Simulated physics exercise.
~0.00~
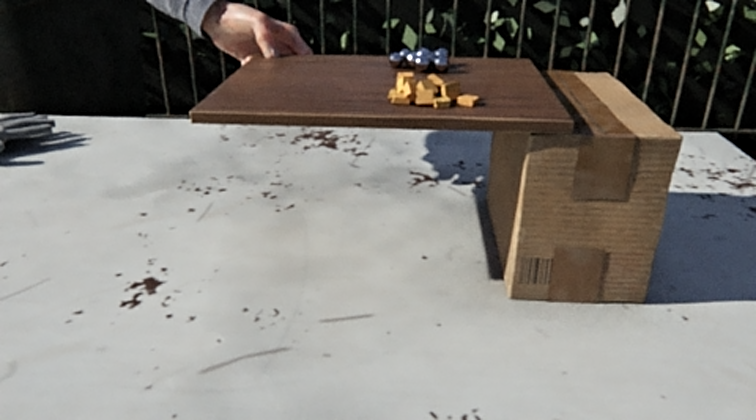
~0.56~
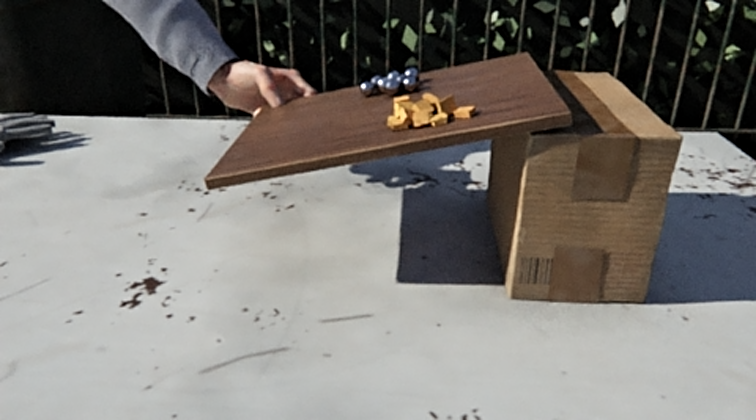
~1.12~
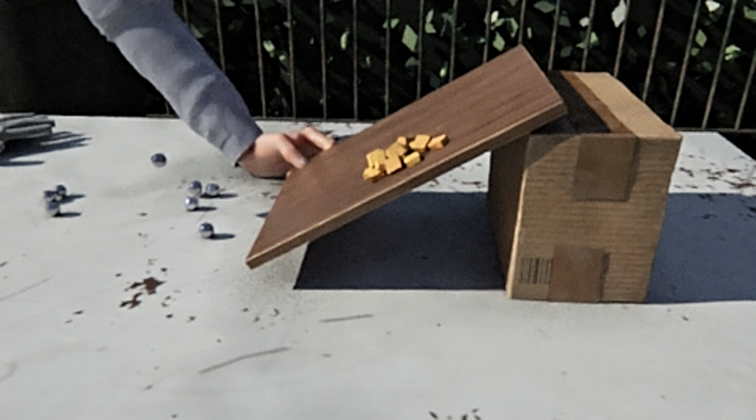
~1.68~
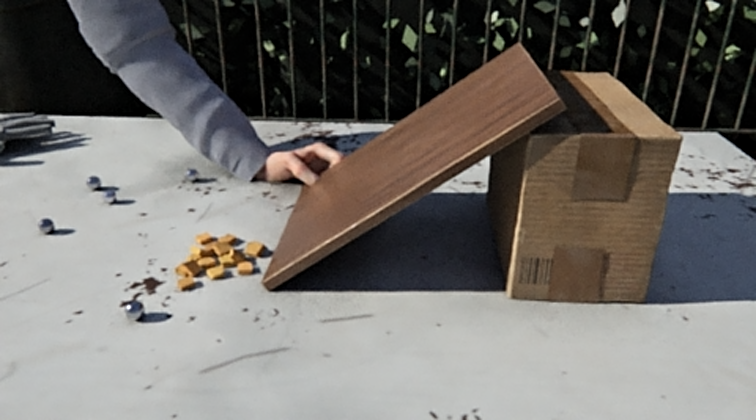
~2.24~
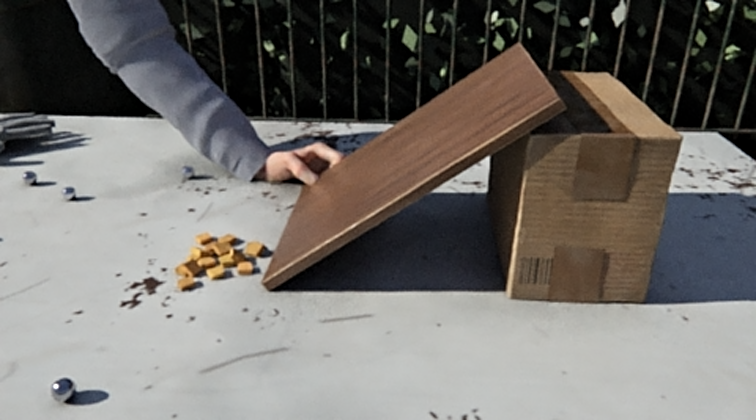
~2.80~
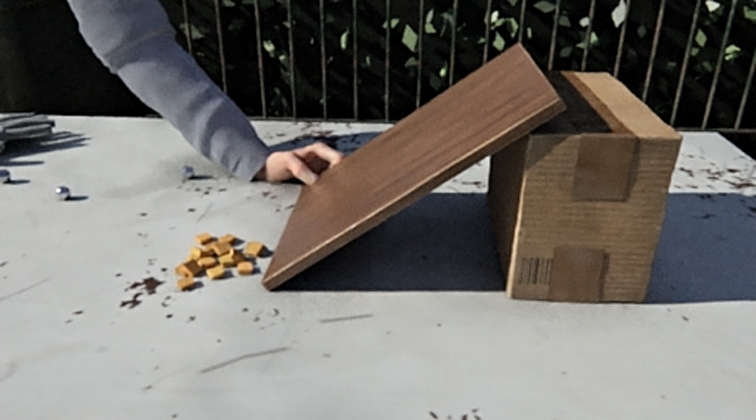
A hand lowers the board's left end, and metal balls roll farther than the sliding yellow pieces.
